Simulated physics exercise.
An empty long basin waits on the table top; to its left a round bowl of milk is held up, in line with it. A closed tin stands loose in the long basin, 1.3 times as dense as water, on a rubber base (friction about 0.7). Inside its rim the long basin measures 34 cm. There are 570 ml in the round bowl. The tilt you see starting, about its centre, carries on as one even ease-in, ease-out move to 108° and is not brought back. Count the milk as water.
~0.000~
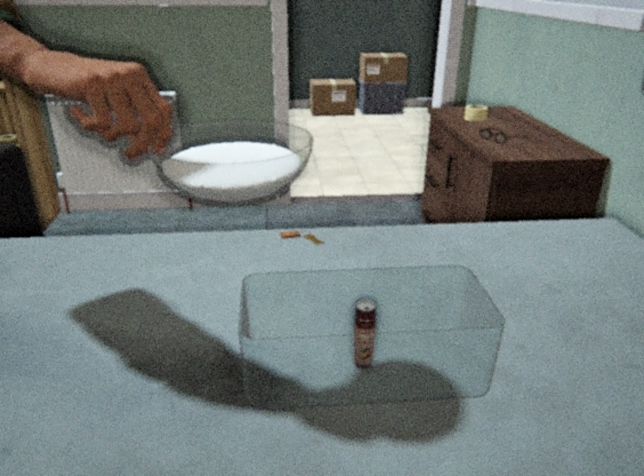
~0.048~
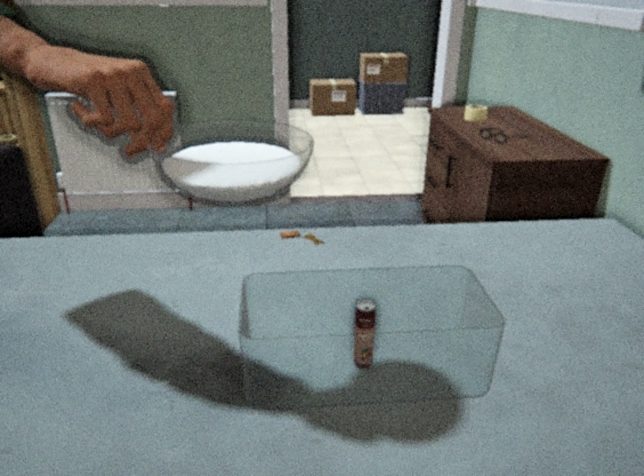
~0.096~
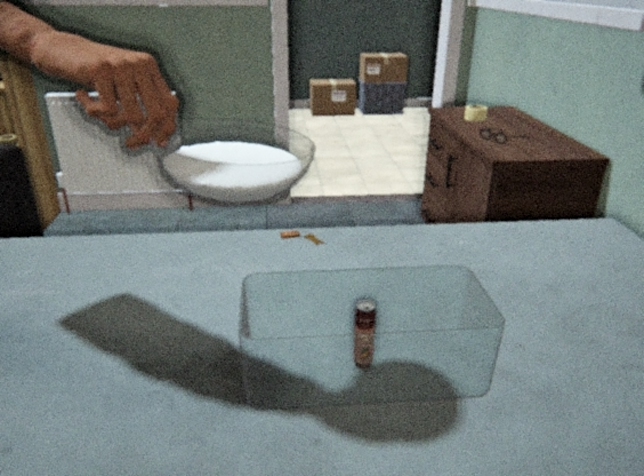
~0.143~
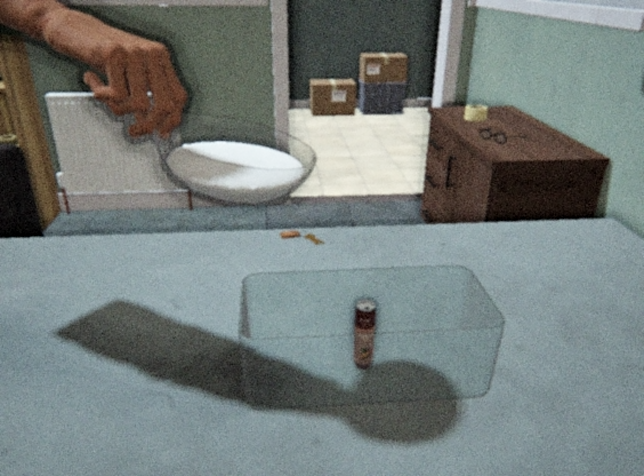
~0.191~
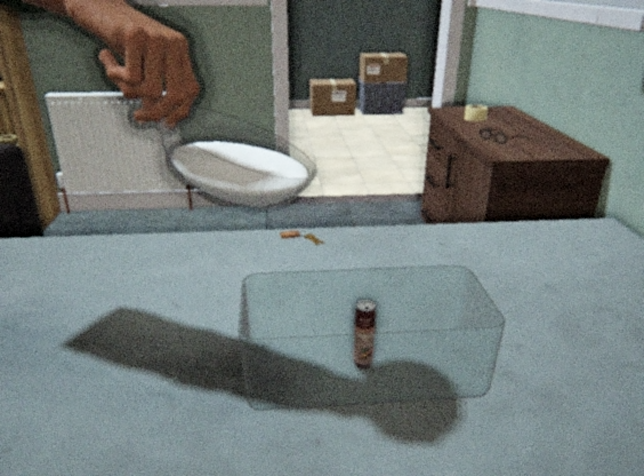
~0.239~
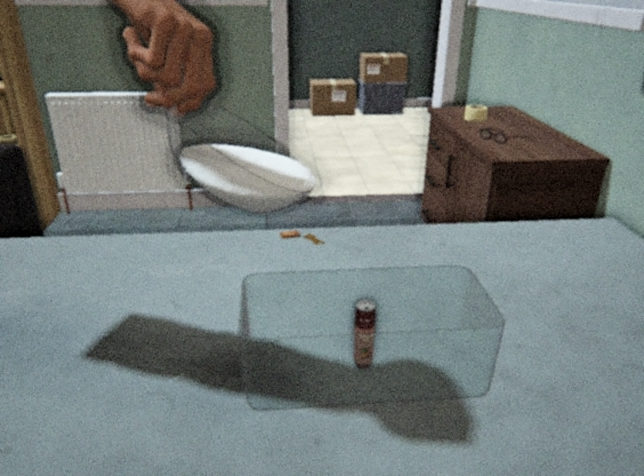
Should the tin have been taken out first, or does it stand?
The tin goes over.
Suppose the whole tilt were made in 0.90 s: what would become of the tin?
Then it remains upright.
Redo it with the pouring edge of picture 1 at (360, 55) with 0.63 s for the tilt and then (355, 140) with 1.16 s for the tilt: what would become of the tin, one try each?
First it falls; then it remains upright.
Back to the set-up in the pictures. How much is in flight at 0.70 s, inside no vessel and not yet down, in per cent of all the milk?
Near 5 in a hundred.
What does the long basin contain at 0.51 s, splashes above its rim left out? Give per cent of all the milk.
About 42 per cent.
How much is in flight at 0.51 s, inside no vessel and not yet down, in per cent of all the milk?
About 56 per cent.
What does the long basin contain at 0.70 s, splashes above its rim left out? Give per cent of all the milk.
Near 94 in a hundred.
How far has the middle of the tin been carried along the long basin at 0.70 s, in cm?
About 2 cm.
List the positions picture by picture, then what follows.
Tilt 0°; pouring edge (312, 139); surface from (163, 162) to (302, 159); the long basin's rim runs from (242, 305) to (486, 294); the tin's top is at (366, 308), in the first picture.
Tilt 2°; pouring edge (313, 141); surface from (163, 161) to (303, 160), in the second picture.
Tilt 6°; pouring edge (314, 147); surface from (165, 158) to (304, 163), in the third picture.
Tilt 13°; pouring edge (316, 157); surface from (167, 154) to (306, 167), in the fourth picture.
Tilt 23°; pouring edge (315, 170); surface from (173, 152) to (306, 171), in the fifth picture.
Tilt 34°; pouring edge (312, 185); surface from (181, 152) to (304, 173); 1 per cent is over the edge, in the sixth picture.
By 0.51 s the tilt is 98° and 1 per cent is still to pour; the tin stands where it began.
By 0.70 s the tilt is 108° and 0 per cent is still to pour; the tin leans 9°.
By 0.91 s the tilt is 108° and 0 per cent is still to pour; the tin leans 36°.
By 1.13 s the tilt is 108° and 0 per cent is still to pour; the tin lies on its side.
At rest the tin lies on its side.
